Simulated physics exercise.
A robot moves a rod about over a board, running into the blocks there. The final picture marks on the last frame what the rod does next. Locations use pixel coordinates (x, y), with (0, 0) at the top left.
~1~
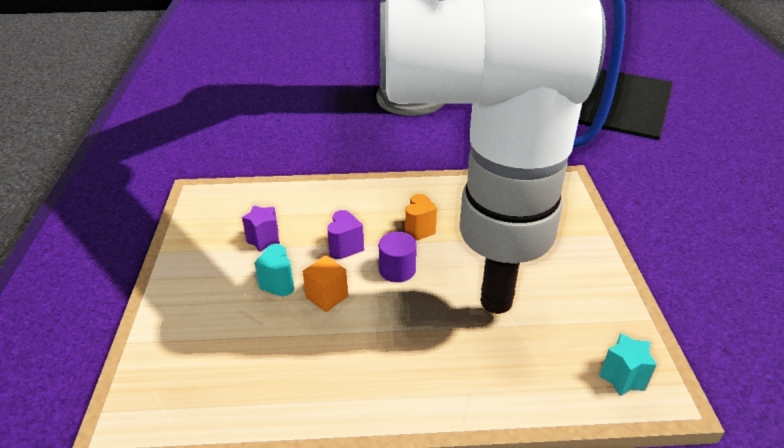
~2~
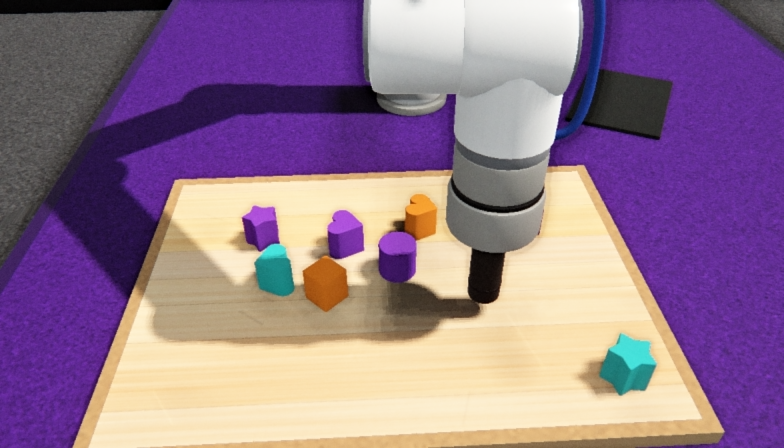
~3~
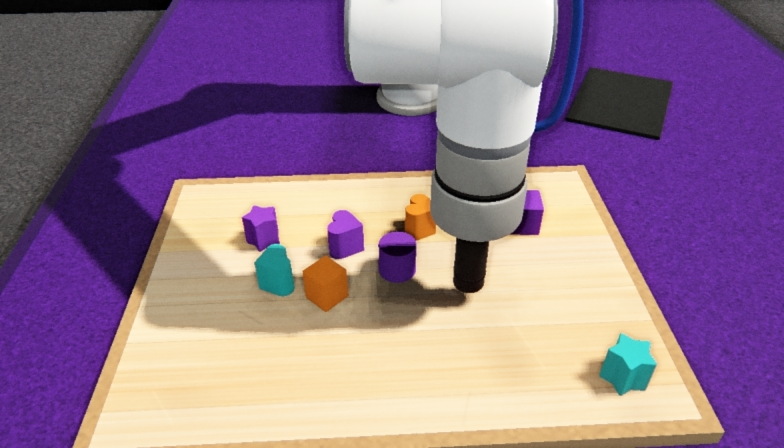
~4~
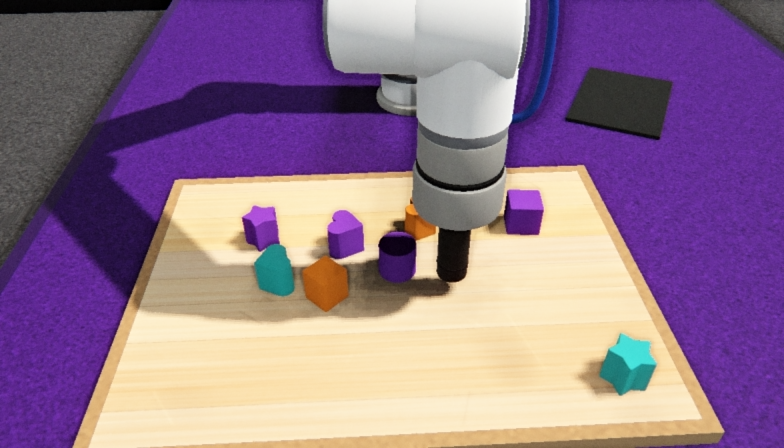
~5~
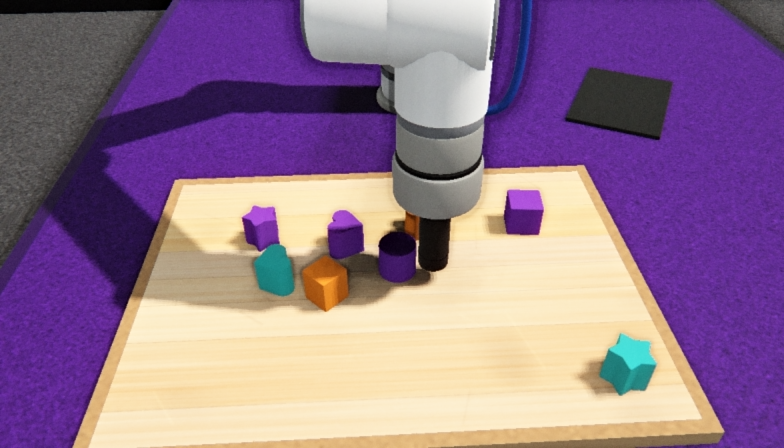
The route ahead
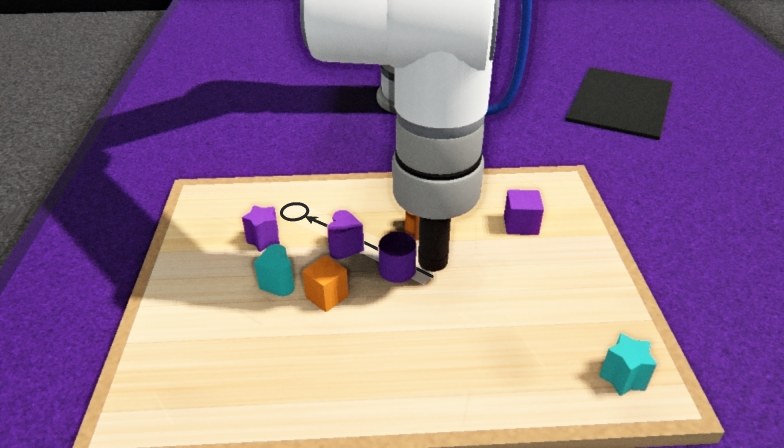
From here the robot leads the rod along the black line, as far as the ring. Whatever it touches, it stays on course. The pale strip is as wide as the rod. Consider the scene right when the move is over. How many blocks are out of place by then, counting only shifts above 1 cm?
When the path ends, I think you'll find two blocks out of place by more than 1 cm.
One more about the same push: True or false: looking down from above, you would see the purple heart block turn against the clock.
This is true.
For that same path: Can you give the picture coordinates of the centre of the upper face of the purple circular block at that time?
Expect it around (348, 236).
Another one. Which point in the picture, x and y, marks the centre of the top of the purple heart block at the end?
That would be at about pixel (315, 218).
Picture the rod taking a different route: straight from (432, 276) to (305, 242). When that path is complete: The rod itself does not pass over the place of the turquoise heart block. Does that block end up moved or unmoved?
It is still on its spot.
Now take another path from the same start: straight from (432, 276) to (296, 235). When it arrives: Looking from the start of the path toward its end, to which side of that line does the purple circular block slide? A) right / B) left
B: Left.
The drawn path runs in a line from (432, 276) to (295, 212).
On the path given first. One third of the way, rod at (383, 238); purple heart block at (334, 218); purple circular block at (352, 236).
Two thirds of the way, rod at (336, 217); purple heart block at (315, 218), turned 15° anticlockwise; purple circular block at (348, 236).
At the end, rod at (293, 198); purple heart block at (315, 218), turned 20° anticlockwise; purple circular block at (348, 236); orange heart block not moved.
